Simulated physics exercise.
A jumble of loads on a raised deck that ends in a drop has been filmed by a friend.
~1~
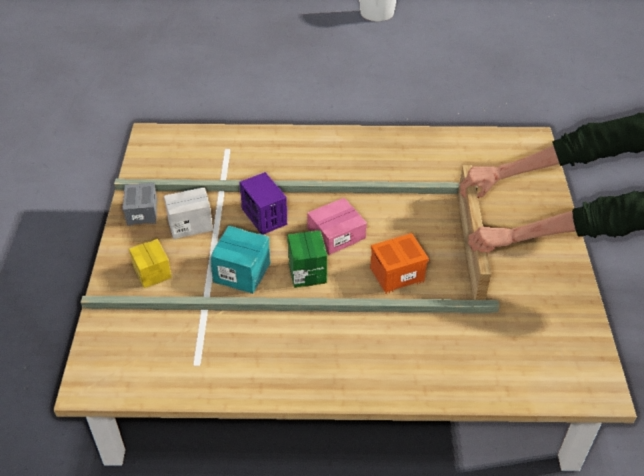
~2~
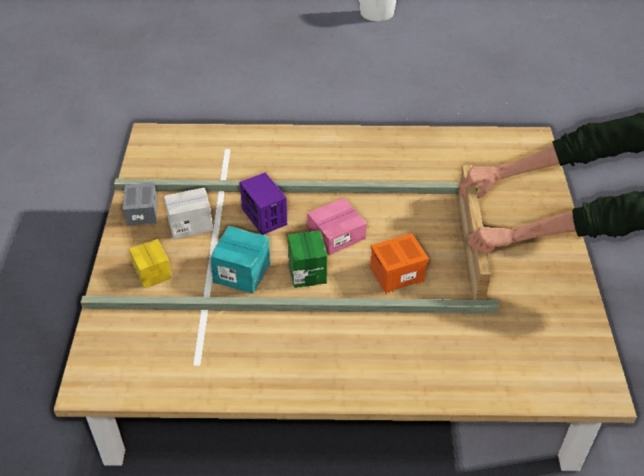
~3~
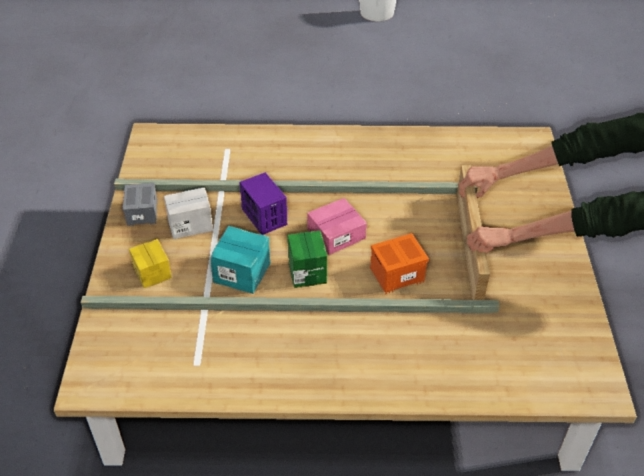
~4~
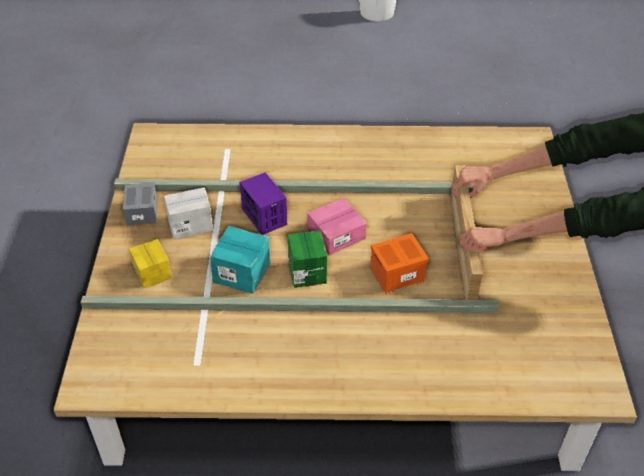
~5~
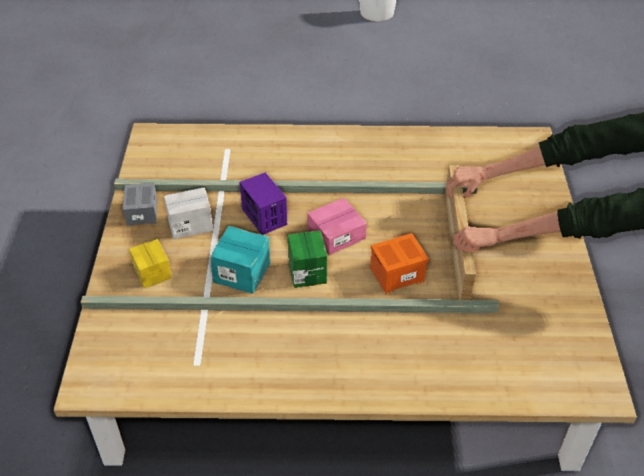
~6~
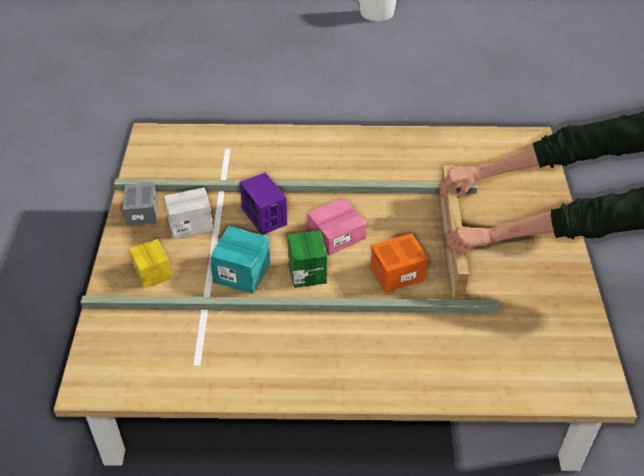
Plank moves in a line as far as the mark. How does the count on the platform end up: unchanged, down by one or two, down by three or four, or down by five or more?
It ends down by one or two.
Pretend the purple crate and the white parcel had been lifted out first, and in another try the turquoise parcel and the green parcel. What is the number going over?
The first try gives 1, the second gives 1.
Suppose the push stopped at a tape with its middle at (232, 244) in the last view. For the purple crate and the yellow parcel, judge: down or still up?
The purple crate stays put and the yellow parcel is gone.
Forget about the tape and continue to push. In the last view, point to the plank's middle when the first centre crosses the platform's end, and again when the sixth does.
At (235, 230) for the first, at (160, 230) for the sixth.
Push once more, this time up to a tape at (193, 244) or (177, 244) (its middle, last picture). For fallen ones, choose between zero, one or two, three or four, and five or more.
Taking the places in turn, I'd pick either three or four and then either three or four.
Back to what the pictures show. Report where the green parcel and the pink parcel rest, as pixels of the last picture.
Final spots - green parcel (147, 256), pink parcel (195, 217).
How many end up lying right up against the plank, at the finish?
That would be 2 of them.
Soon after, none off yet; grey tote at rest near (141, 204); yellow parcel at rest near (151, 264); white parcel at rest near (189, 213).
At rest, the number that fall off is one or two; fallen, yellow parcel and grey tote.
